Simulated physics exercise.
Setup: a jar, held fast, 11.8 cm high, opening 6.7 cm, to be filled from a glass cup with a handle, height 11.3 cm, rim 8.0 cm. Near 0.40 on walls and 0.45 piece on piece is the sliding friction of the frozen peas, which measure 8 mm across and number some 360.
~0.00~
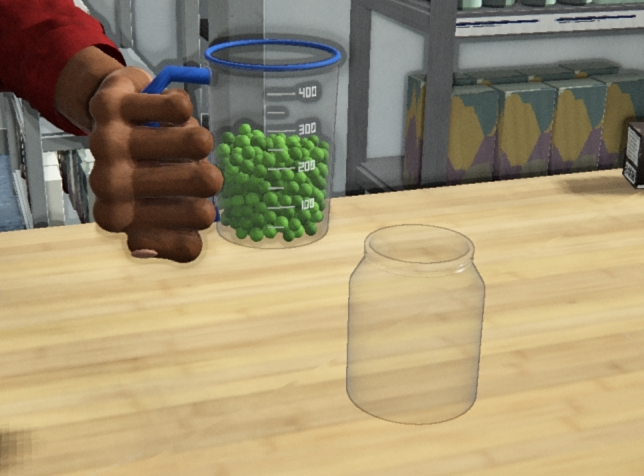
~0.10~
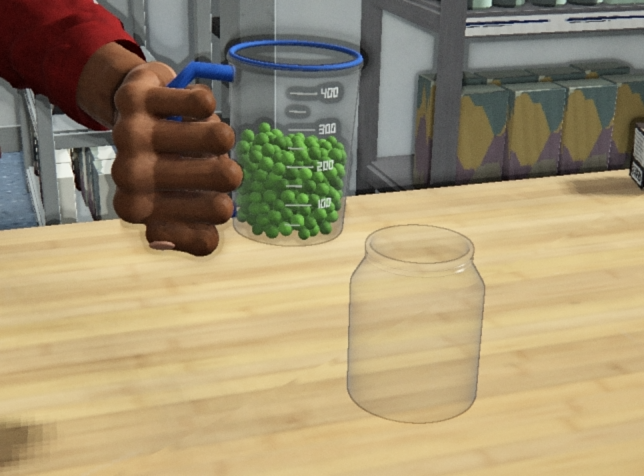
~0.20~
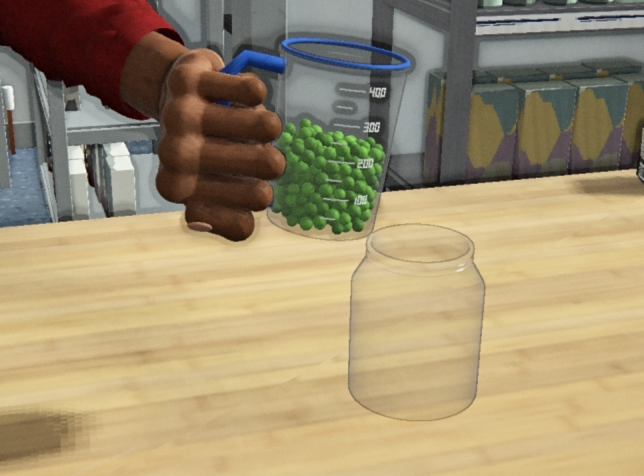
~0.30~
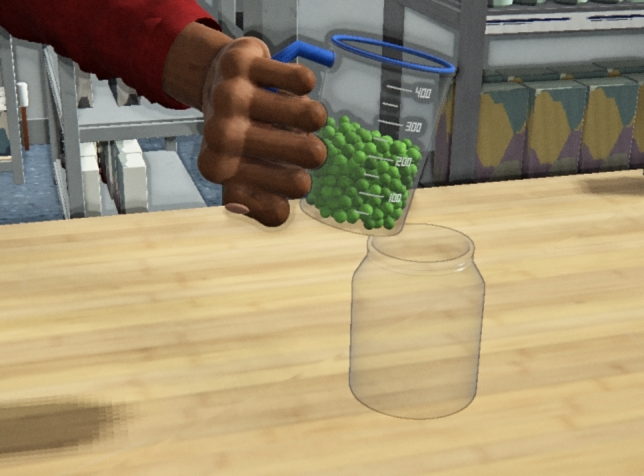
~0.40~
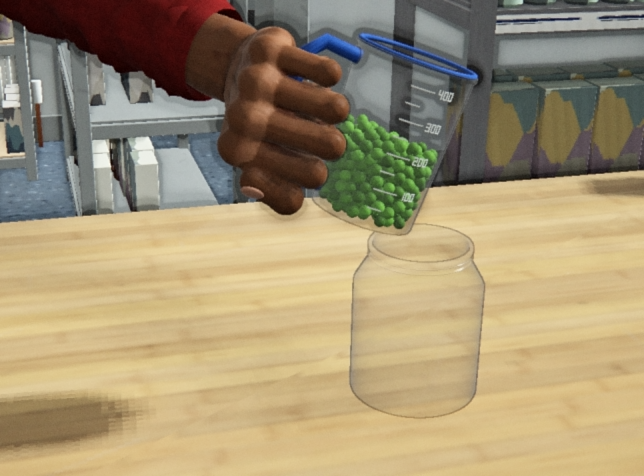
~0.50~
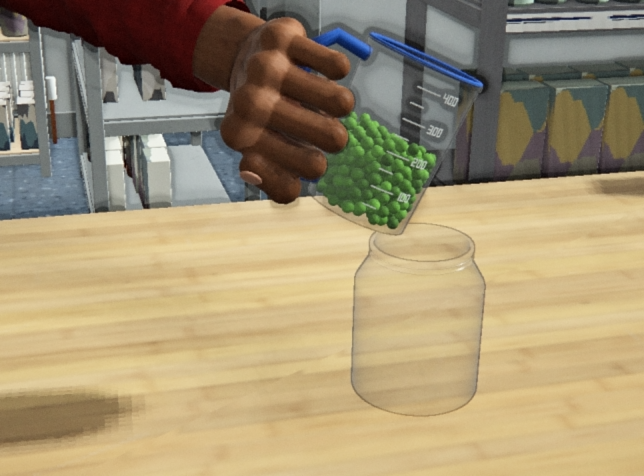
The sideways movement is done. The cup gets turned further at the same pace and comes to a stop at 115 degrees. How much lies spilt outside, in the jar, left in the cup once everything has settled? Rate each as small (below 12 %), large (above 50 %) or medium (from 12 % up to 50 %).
Spilt outside: Large; jar: Medium; left in the cup: Small.
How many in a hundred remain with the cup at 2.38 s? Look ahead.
It comes out close to 25 per cent.
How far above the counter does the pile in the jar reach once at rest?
About 2.0 centimetres above the counter.
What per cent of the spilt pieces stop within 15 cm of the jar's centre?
50 %.
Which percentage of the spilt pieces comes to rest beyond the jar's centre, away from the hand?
Some 100 per cent of the spill lies beyond the centre.
After 1.28 s, tilt 66 degrees; the cup holds 100 %, the jar 0 %.
Then, at 1.80 s, tilt 95 degrees; the cup holds 100 %, the jar 0 %.
After 2.38 s, tilt 115 degrees; the cup holds 25 %, the jar 20 %.
By 3.5 s all is still; spilt 65 %, jar 35 %, still above 0 %.
